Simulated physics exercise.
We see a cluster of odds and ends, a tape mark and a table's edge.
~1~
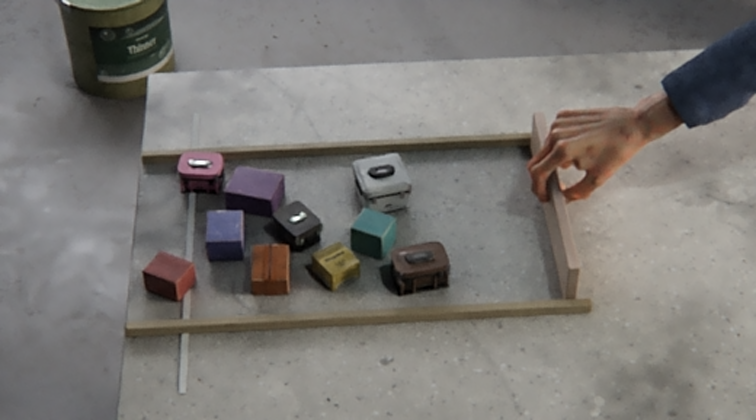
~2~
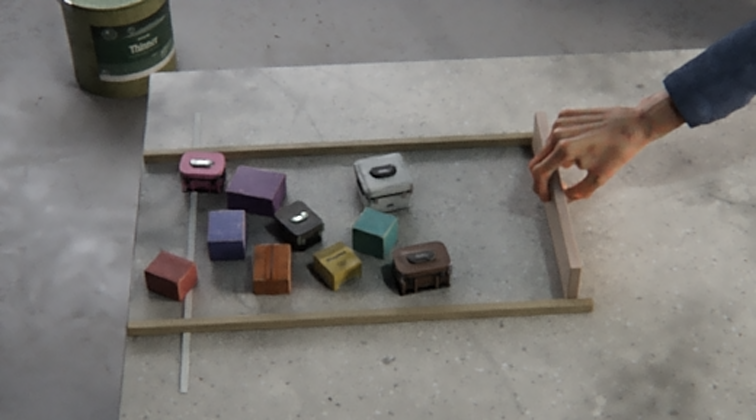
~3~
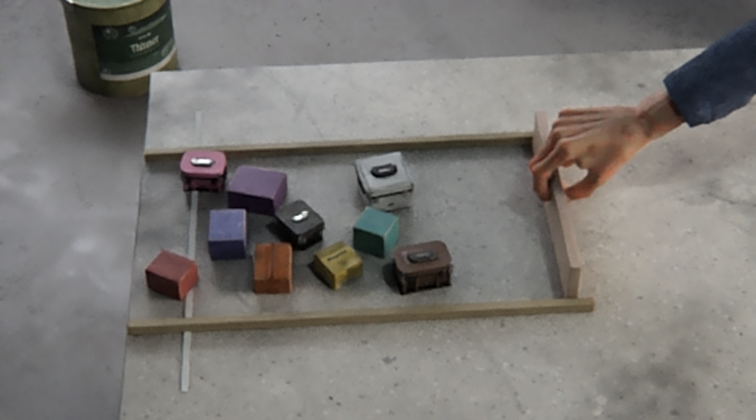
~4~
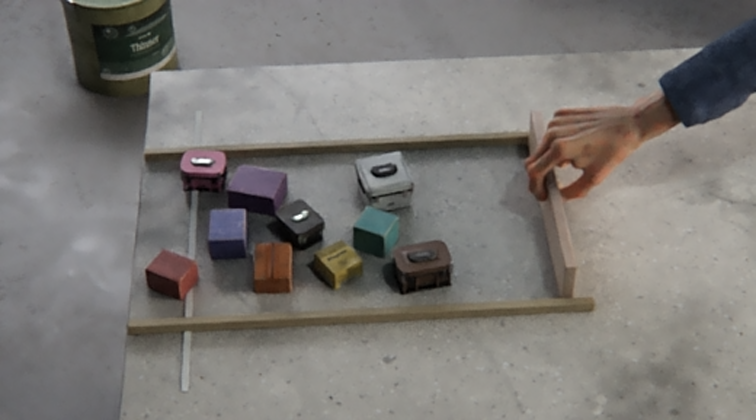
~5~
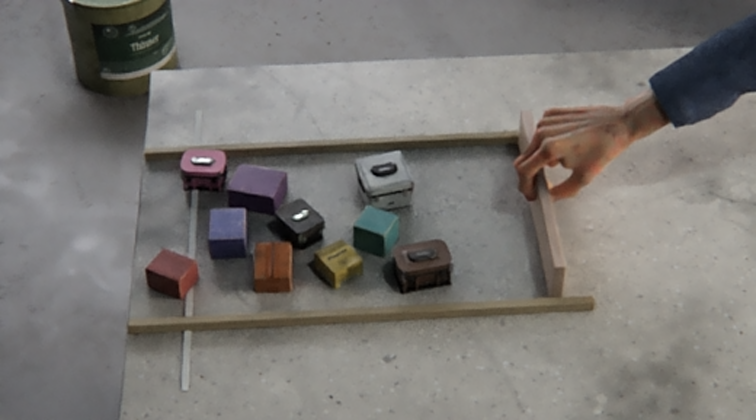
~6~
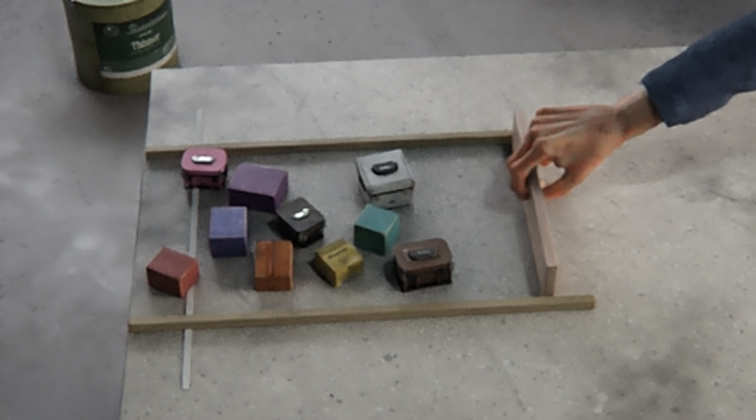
On a speckled grey tabletop seen from above at an angle, two wooden rails run left to right, with a green-labelled tin beyond. Between them sit red, blue, purple, orange, yellow and turquoise blocks and pink, black, white and brown cases, near a pale tape strip at left. A hand at right holds an upright board still, then slides it slightly left, touching none of them.
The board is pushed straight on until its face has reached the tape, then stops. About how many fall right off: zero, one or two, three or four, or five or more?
In the end the number that fall off is five or more.
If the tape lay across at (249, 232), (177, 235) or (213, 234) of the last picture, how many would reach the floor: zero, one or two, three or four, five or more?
For each place: 1 or 2; 5 or more; 1 or 2.
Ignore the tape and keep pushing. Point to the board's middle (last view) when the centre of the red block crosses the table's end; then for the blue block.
Its middle is around (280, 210) and around (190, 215).
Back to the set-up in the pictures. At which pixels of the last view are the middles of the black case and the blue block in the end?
The black case stops around (177, 224); the blue block around (139, 234).
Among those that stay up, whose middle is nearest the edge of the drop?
That is the blue block.
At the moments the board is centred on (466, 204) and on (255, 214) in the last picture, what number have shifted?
At the one place 0, at the other 10.
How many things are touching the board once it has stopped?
In contact: 4.
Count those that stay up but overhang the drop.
It comes to 1.
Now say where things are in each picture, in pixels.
The first picture shows red block (170, 276); pink case (202, 173); blue block (226, 236); board (554, 203); tape (190, 239).
The second picture shows pink case (203, 173); purple block (257, 192).
The third picture shows blue block (228, 235); turquoise block (376, 233).
The fourth picture shows red block (172, 274); orange box (273, 268).
The fifth picture shows pink case (204, 171); yellow box (339, 264).
The sixth picture shows red block (173, 272); pink case (205, 170); blue block (229, 232); board (533, 200); tape (193, 234).
A little later, none off yet; red block at rest near (173, 272); pink case at rest near (205, 170); blue block at rest near (229, 232).
Next, one off so far; red block on its side near (96, 336); pink case shifted about its own width near (174, 166); blue block shifted about its own width near (192, 233).
When it is over, the number that fall off is five or more; down, yellow box, orange box, purple block, pink case and red block.
